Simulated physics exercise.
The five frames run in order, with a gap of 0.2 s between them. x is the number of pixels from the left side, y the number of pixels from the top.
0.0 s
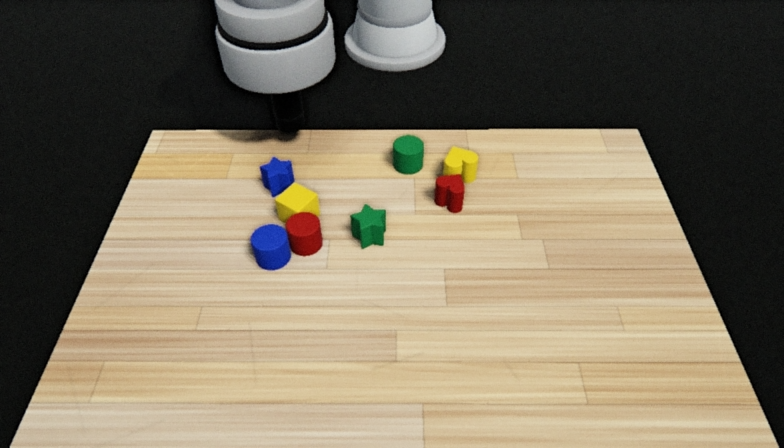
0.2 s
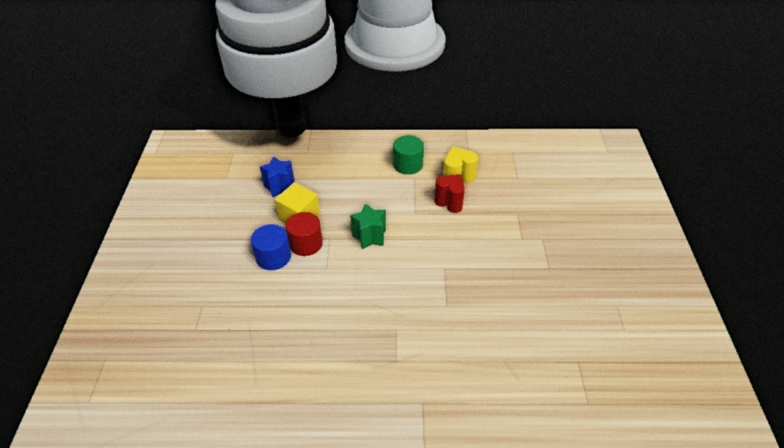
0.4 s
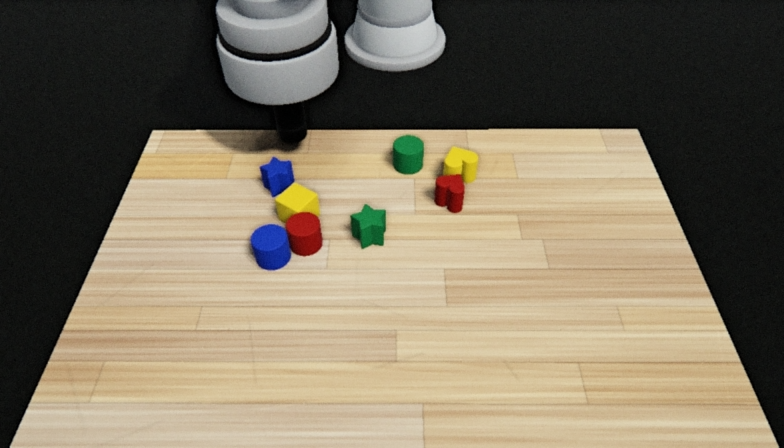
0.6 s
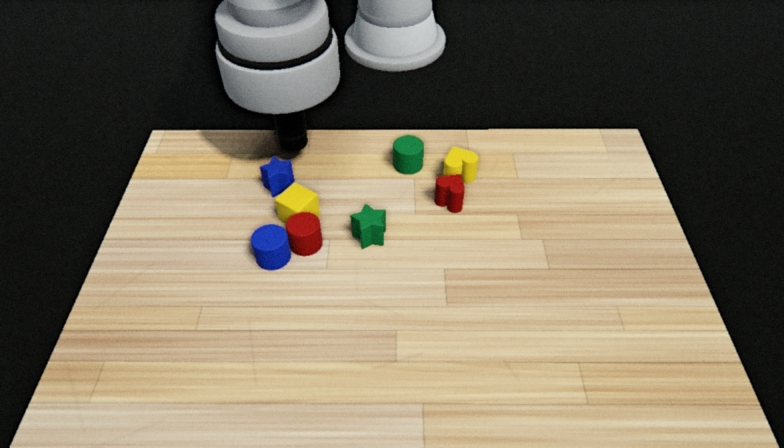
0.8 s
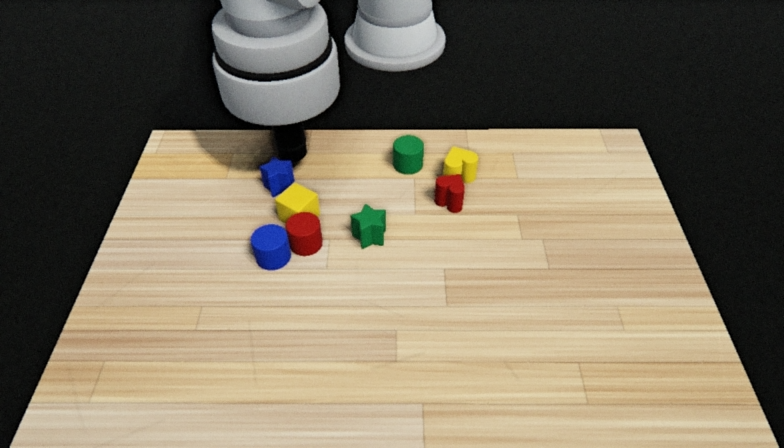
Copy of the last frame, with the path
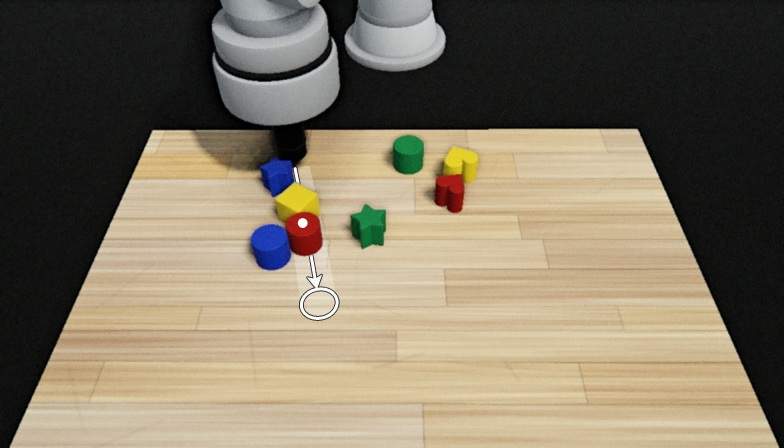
Robot arm easing its dark rod forward a little over a wooden table toward a blue star, the coloured blocks staying still.
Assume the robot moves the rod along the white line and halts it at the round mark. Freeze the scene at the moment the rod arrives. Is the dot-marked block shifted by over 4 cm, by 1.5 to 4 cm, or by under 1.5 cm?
Once the path ends, it will sit over 4 cm from where it is now.
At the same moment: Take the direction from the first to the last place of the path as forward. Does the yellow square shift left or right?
Its shift is rightward.
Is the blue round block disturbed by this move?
It leaves its spot.
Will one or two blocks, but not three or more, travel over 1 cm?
No, it doesn't check out.
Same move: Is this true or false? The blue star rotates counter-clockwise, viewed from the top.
The statement is false.
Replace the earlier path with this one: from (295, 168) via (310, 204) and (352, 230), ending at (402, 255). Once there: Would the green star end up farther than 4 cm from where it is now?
Yes, that is how it ends up.
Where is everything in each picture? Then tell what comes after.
In the first frame, rod's lower end at (291, 125); blue round block at (269, 236); blue star at (276, 166); yellow square at (296, 196); red round block at (303, 223).
In the second frame, rod at (292, 130); blocks still.
In the third frame, rod at (293, 136); blocks still.
In the fourth frame, rod at (294, 144); blocks still.
In the fifth frame, rod at (293, 154); blue round block at (269, 236); blue star at (276, 166); yellow square at (296, 196); red round block at (303, 223).
Drawn move, in a line from (295, 168) to (319, 303); the dot is on the red round block.
The first path, step by step. One third of the way, rod at (300, 193); blue star at (270, 182), turned 70° clockwise; yellow square at (293, 213), turned 15° clockwise; red round block at (305, 236).
Two thirds of the way, rod at (308, 238); blue round block at (249, 253); blue star at (270, 182), turned 70° clockwise; yellow square at (284, 256), turned 70° clockwise; red round block at (311, 277).
At the end, rod at (317, 290); blue round block at (249, 253); blue star at (270, 182), turned 70° clockwise; yellow square at (277, 274), turned 130° clockwise; red round block at (315, 315).
